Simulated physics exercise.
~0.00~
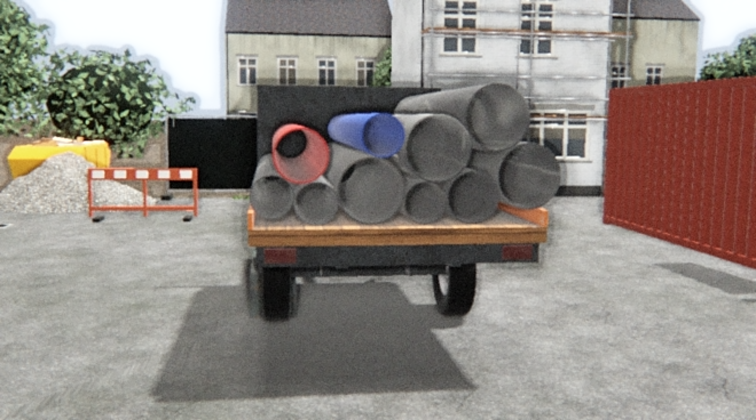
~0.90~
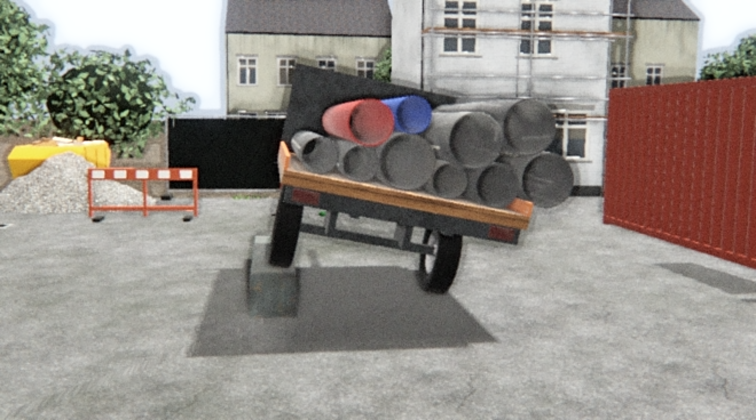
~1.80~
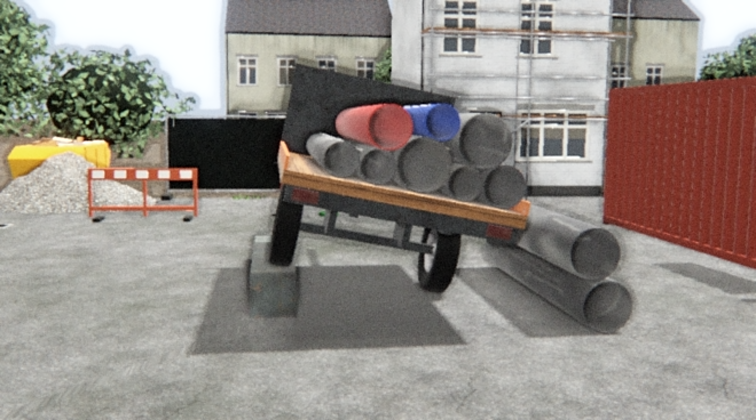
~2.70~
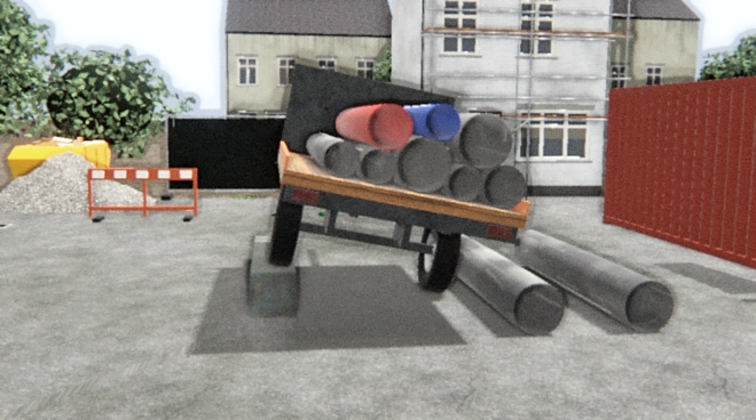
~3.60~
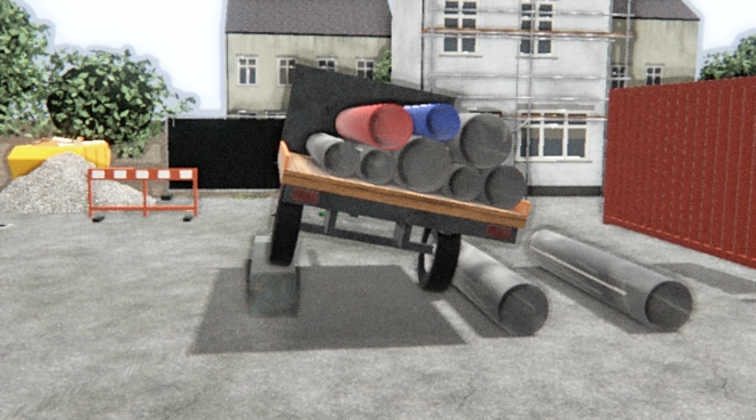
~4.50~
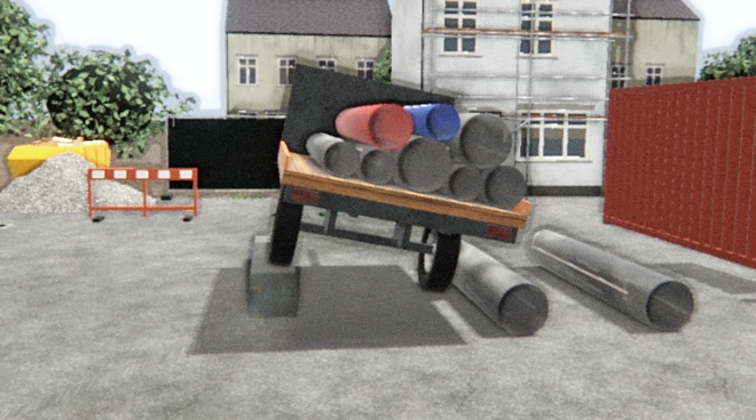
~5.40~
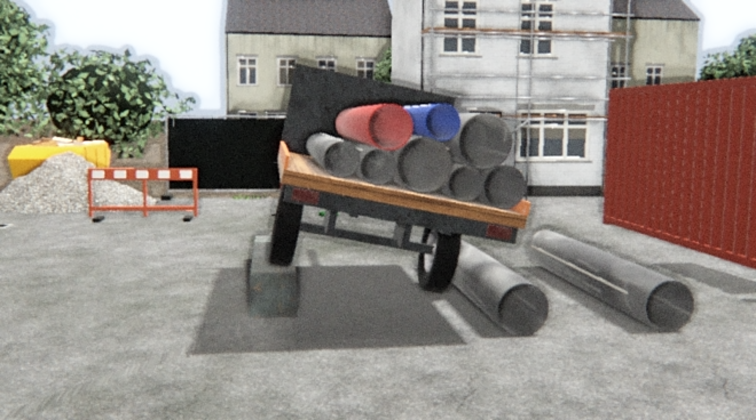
The video shows a flatbed trailer stacked with grey, red and blue pipes tilting down to the right as its left wheel rises onto a block. Two grey pipes drop off the right side and roll onto the ground, while the red and blue ones shift right but stay aboard.
